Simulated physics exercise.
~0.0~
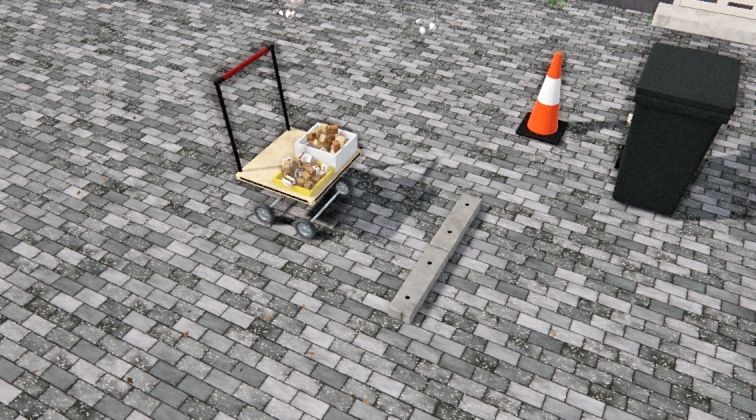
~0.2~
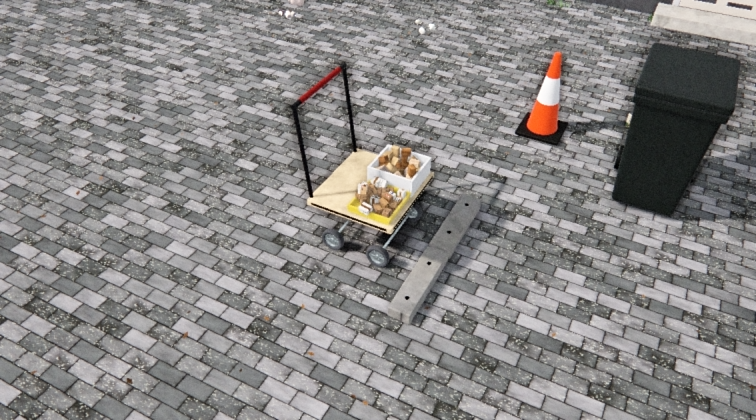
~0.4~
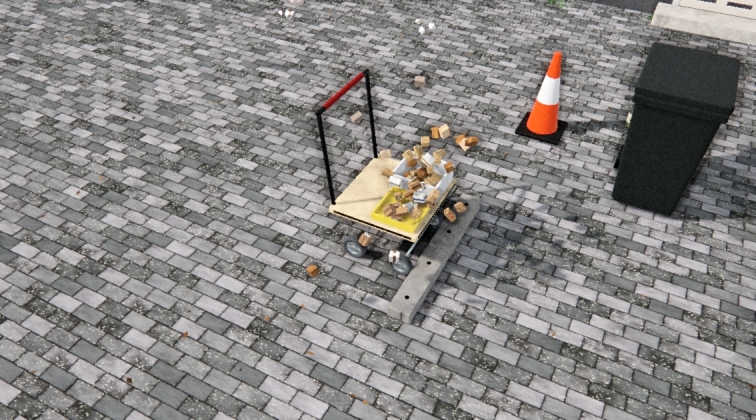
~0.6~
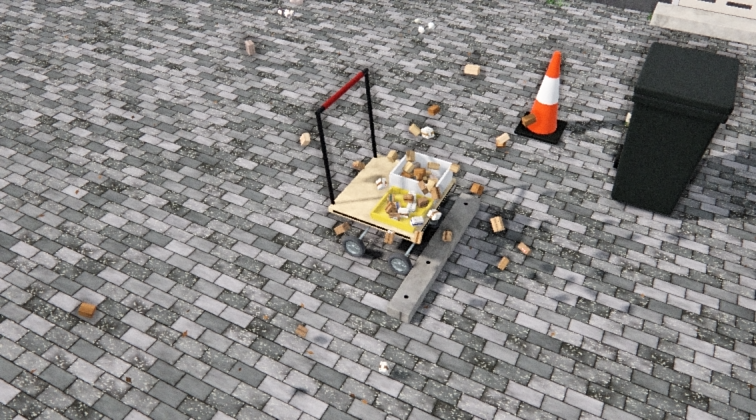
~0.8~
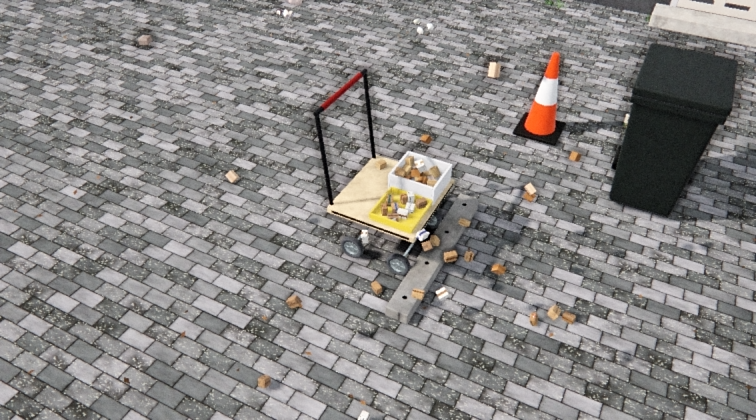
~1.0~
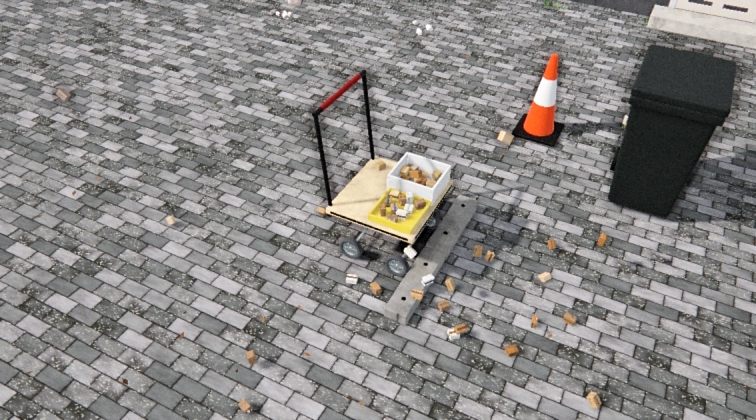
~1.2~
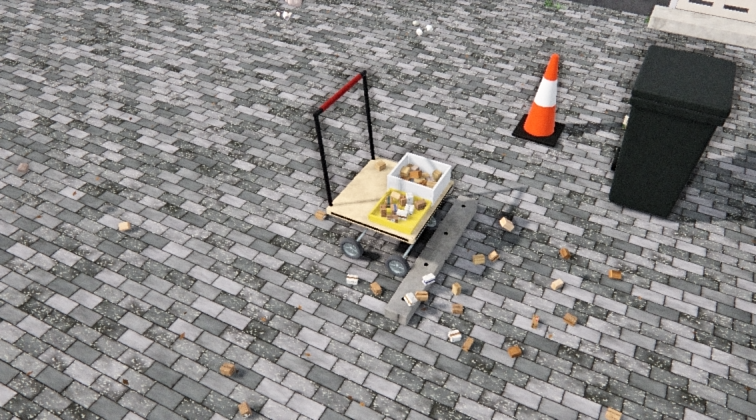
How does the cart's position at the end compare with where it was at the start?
The cart began to the left of the beam with a gap between them, and it ended farther to the right and slightly lower in view, standing up against the beam.
